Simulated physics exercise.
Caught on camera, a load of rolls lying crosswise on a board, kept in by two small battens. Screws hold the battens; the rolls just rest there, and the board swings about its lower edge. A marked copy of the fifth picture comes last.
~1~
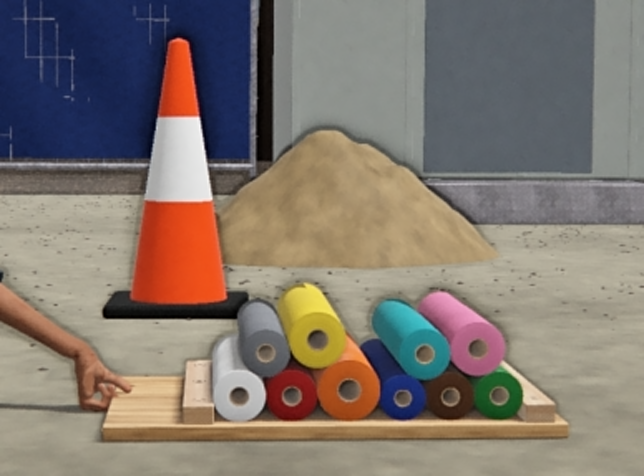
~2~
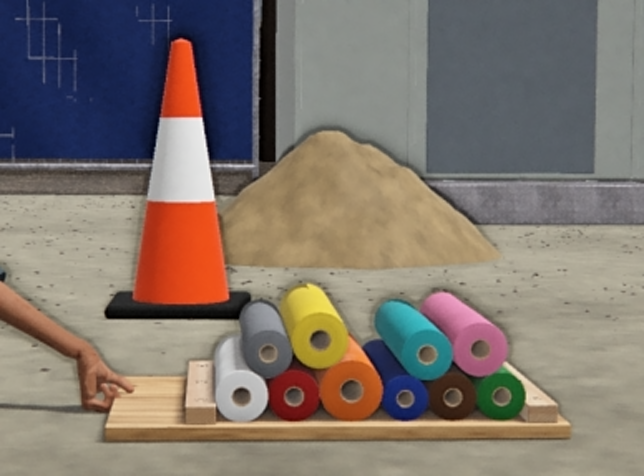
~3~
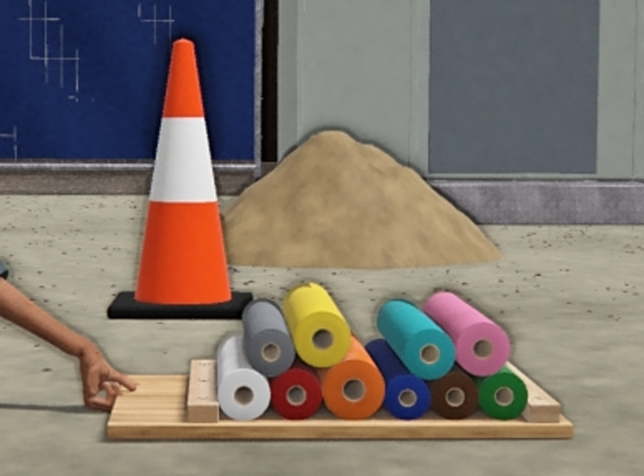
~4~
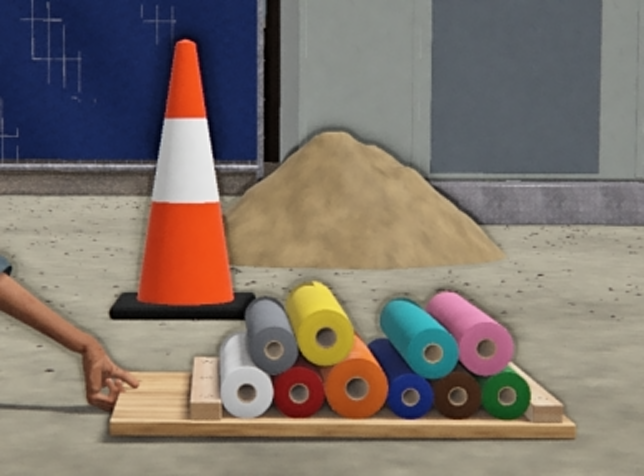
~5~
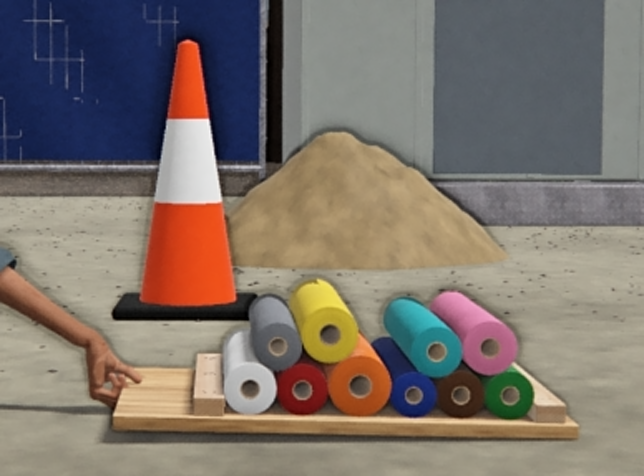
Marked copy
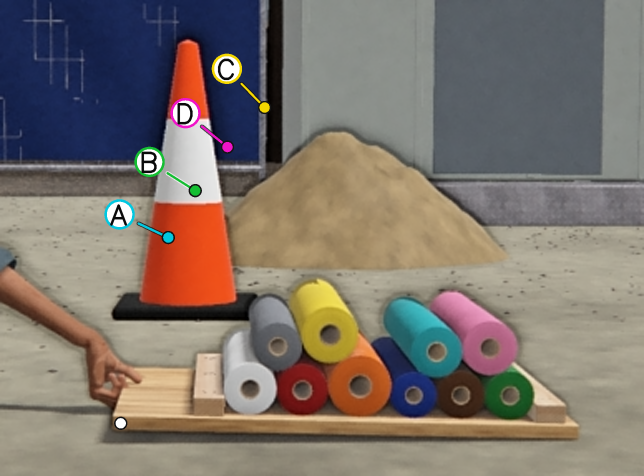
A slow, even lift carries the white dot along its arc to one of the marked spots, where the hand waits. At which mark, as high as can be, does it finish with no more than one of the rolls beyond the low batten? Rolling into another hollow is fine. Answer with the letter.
The last mark within the limit is A.
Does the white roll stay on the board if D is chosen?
The white roll: Yes.
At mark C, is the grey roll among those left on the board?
The grey roll: No.
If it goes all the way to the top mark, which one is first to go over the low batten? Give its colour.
First is the pink one.
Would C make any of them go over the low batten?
Yes, at C.
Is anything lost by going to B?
At B: Yes.
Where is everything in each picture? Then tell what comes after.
The first picture shows red roll (292, 396); orange roll (349, 390); blue roll (403, 398).
The second picture shows blue roll (405, 399); brown roll (452, 397).
The third picture shows board (331, 396); white roll (244, 395); grey roll (271, 352); pink roll (482, 349).
The fourth picture shows board (334, 394); white roll (247, 393); red roll (299, 393); brown roll (458, 396).
The fifth picture shows board (337, 392); white roll (250, 389); red roll (302, 390).
On the marked copy, A at (168, 238); B at (195, 191); C at (264, 108); D at (228, 147); the white dot at (121, 423).
Taking A. A third of the way, board at 16°.
Two thirds of the way, board at 25°.
When it is over, board at 25°, one over the low batten (pink).
As for the rest, B four over the low batten (turquoise, grey, pink, yellow); C four over the low batten (turquoise, grey, pink, yellow); D four over the low batten (turquoise, grey, pink, yellow).
